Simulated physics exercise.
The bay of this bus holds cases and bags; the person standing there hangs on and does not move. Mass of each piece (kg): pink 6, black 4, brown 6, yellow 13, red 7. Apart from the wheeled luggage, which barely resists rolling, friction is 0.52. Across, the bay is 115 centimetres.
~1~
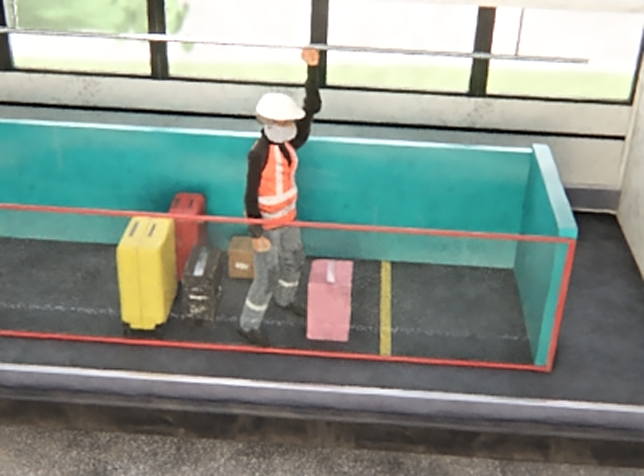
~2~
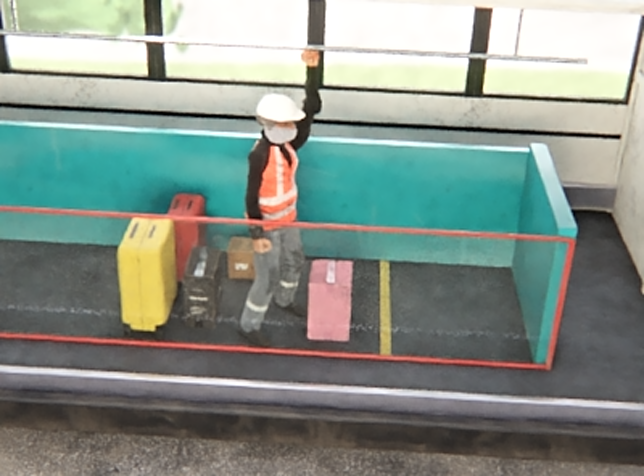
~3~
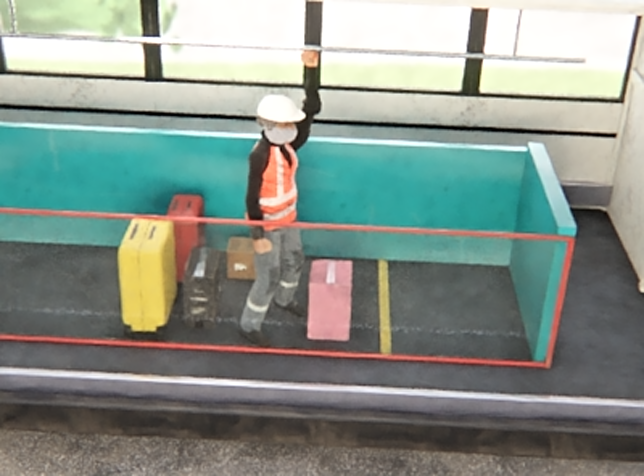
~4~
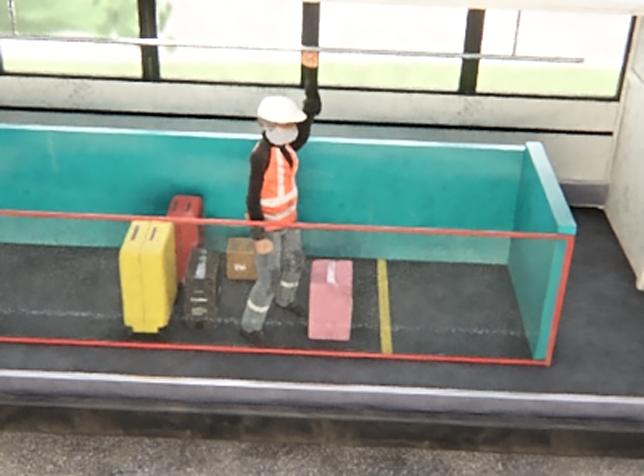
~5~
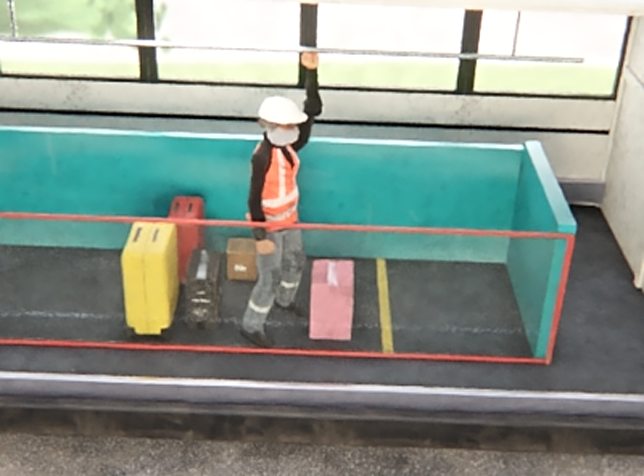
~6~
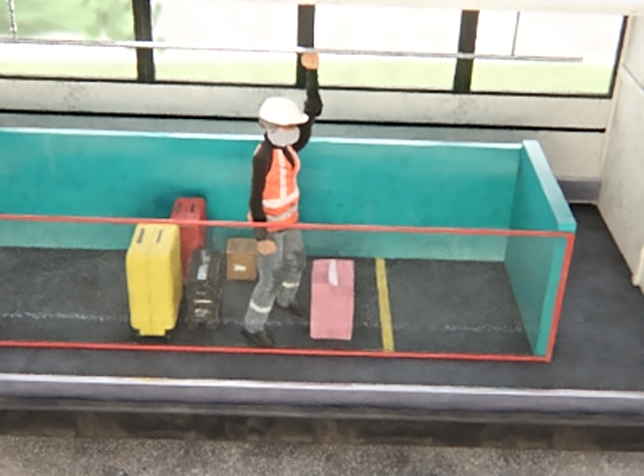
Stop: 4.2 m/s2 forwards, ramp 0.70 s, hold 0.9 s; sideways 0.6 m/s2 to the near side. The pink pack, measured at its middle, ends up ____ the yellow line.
Before.
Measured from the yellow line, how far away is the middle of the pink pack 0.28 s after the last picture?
It is roughly 35 cm short of the mark.
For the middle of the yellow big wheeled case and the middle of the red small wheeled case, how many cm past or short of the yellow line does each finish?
Yellow big wheeled case short by 100 cm, red small wheeled case past by 60 cm.
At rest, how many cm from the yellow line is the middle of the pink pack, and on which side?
It ends some 35 cm short of it.
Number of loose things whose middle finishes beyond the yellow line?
2.
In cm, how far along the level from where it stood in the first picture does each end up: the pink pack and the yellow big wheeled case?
For the pink pack it is 0, for the yellow big wheeled case it is 45.
Then, 0.28 s after the last picture the pink pack is 36 cm short of the yellow line, tilted 0°, near (332, 299) in the last picture's view.
Then, 0.68 s after the last picture the pink pack is 36 cm short of the yellow line, tilted 0°, near (332, 299) in the last picture's view.
Then, 1.18 s after the last picture the pink pack is 36 cm short of the yellow line, tilted 0°, near (332, 299) in the last picture's view.
At rest, pink pack stops short of the yellow line; black carton stops short of the yellow line; brown tub crosses the yellow line; yellow big wheeled case stops short of the yellow line; red small wheeled case crosses the yellow line.
